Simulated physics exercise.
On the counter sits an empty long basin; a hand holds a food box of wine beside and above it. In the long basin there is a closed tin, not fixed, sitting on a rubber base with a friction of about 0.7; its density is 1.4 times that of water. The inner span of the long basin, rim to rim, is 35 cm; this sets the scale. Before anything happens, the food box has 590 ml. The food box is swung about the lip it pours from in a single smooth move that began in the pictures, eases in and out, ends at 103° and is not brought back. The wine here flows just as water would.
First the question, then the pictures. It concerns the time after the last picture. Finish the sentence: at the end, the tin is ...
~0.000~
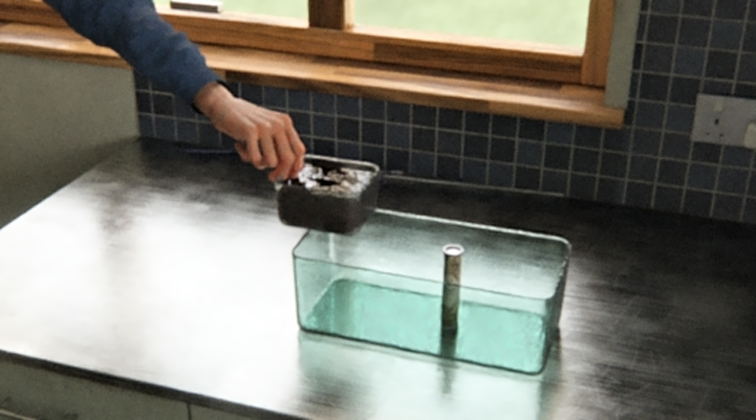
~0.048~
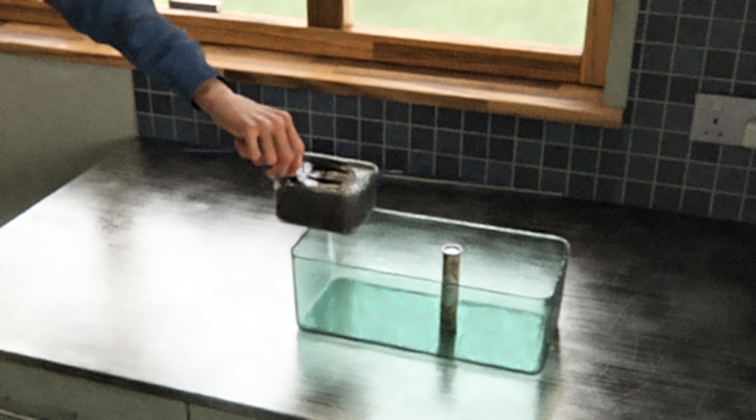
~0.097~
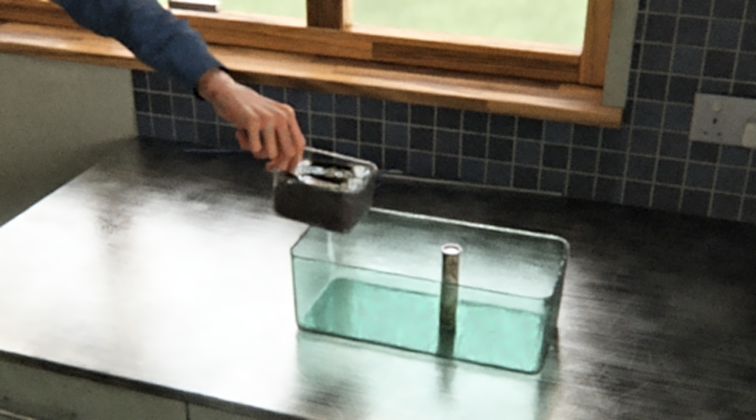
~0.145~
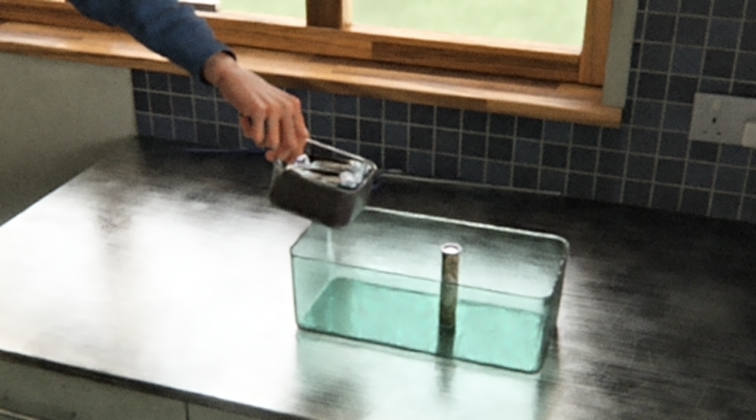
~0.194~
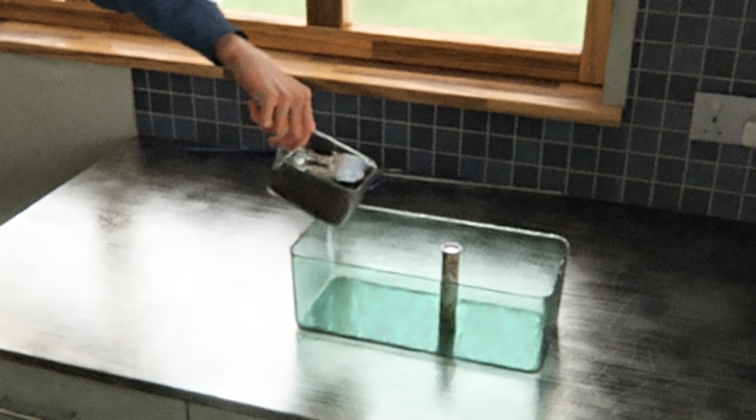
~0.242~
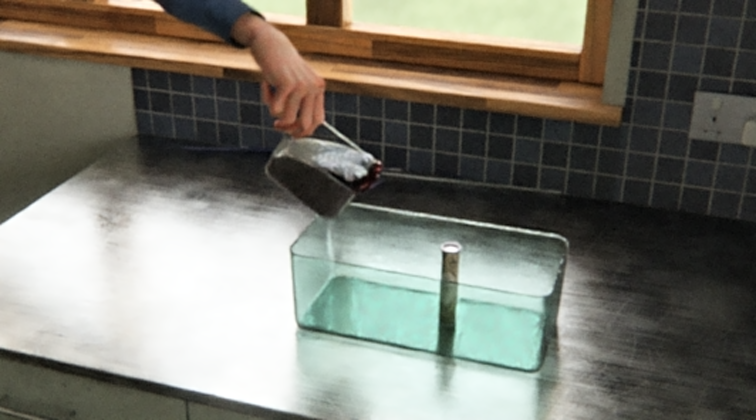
Lying on its side.
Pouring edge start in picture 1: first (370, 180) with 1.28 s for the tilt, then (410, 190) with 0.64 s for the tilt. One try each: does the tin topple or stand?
Try 1: Still standing; try 2: Still standing.
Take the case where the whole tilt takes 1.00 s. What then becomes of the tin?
Result: Tin upright.
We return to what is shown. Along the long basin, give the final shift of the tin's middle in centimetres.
Net tin displacement: Roughly 7.5 cm.
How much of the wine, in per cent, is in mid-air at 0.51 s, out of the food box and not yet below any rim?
Near 48 per cent of it all.
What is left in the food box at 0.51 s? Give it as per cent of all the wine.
Close to 30 percent of the liquid remains at that time.
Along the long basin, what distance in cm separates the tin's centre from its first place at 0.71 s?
Close to 1 cm.
By 0.51 s the tilt is 93° and 30 per cent is still to pour; the tin stands where it began.
By 0.71 s the tilt is 103° and 3 per cent is still to pour; the tin leans 13°.
By 0.92 s the tilt is 103° and 0 per cent is still to pour; the tin lies on its side.
By 1.14 s the tilt is 103° and 0 per cent is still to pour; the tin lies on its side.
At rest the tin lies on its side.
